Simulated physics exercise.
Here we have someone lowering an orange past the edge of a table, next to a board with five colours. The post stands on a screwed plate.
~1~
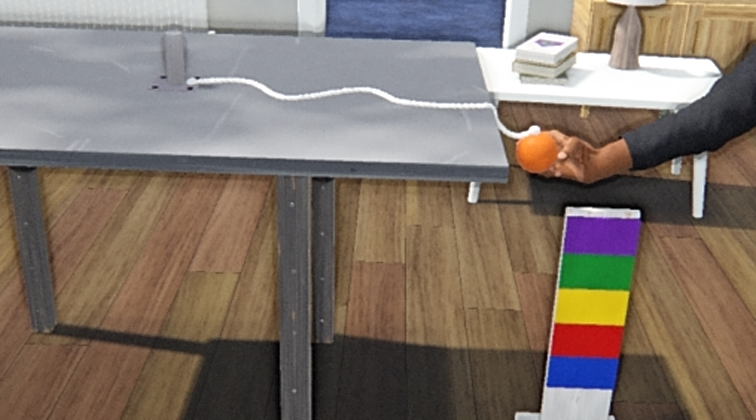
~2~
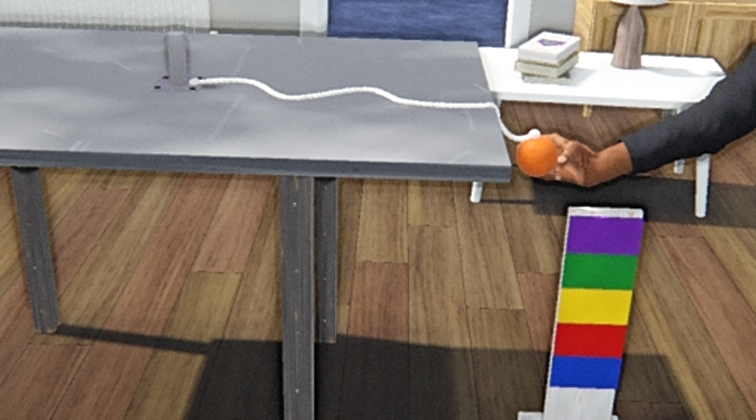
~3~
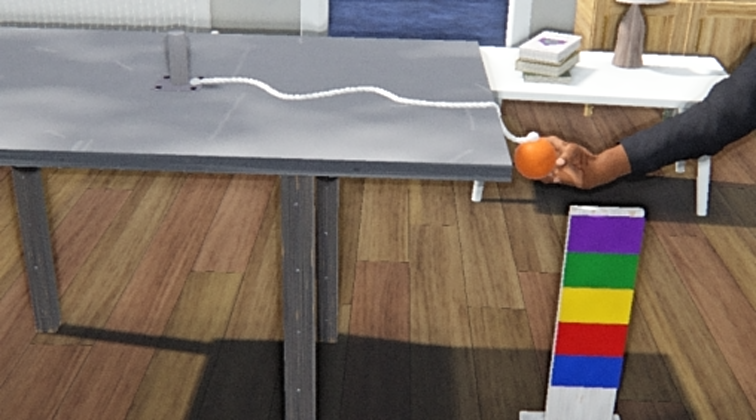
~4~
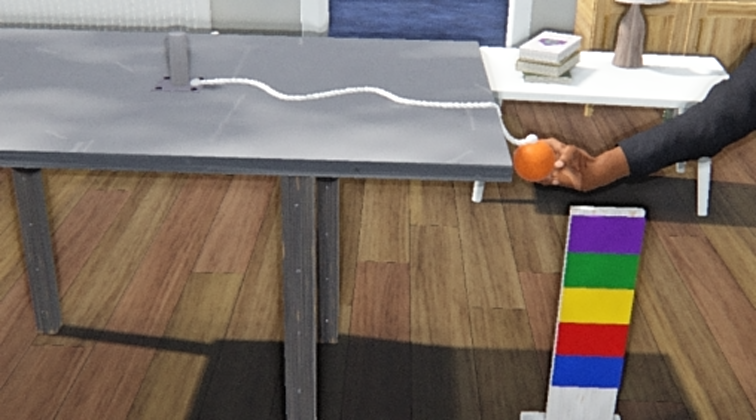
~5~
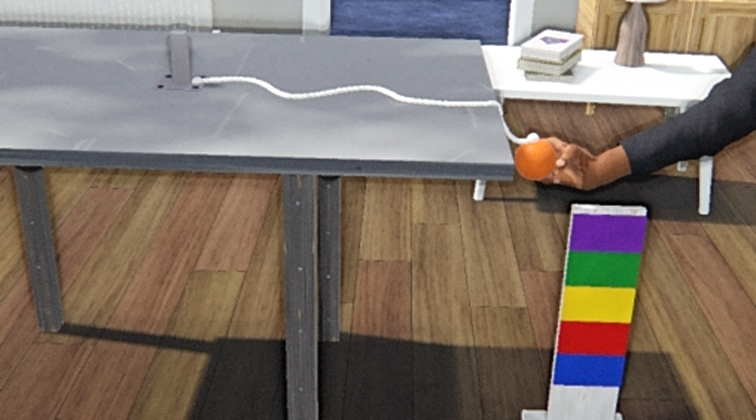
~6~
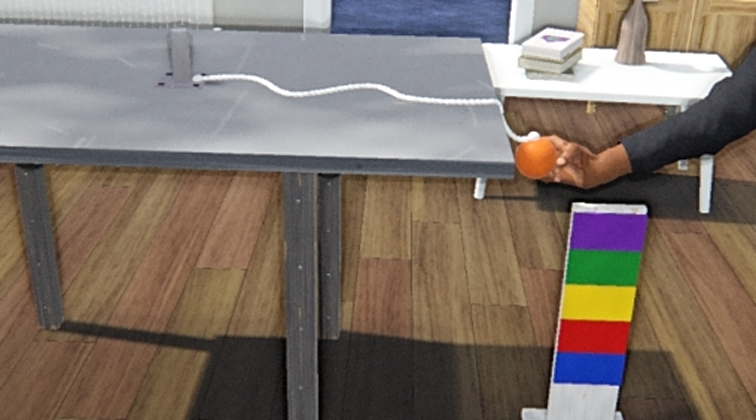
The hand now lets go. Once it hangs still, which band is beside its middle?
Its centre hangs level with the purple band.
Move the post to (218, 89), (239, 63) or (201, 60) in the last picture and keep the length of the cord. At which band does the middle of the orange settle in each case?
In that order: Green; green; purple.
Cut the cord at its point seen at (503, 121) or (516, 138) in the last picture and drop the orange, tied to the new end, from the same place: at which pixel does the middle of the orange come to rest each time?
About (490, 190) and (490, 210).
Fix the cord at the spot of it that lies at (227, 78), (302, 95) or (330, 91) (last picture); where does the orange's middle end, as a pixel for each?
In that order: (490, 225), (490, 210) and (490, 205).
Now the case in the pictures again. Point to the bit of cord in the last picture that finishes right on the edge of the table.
Near (447, 102).
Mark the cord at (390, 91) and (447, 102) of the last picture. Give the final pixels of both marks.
At (430, 94), then (496, 102).
A little later, orange near (526, 229); level with purple.
Next, orange near (466, 217); level with purple.
Later still, orange near (497, 227); level with purple.
When it is over, orange near (488, 226); level with purple. Its middle rests at the purple band.
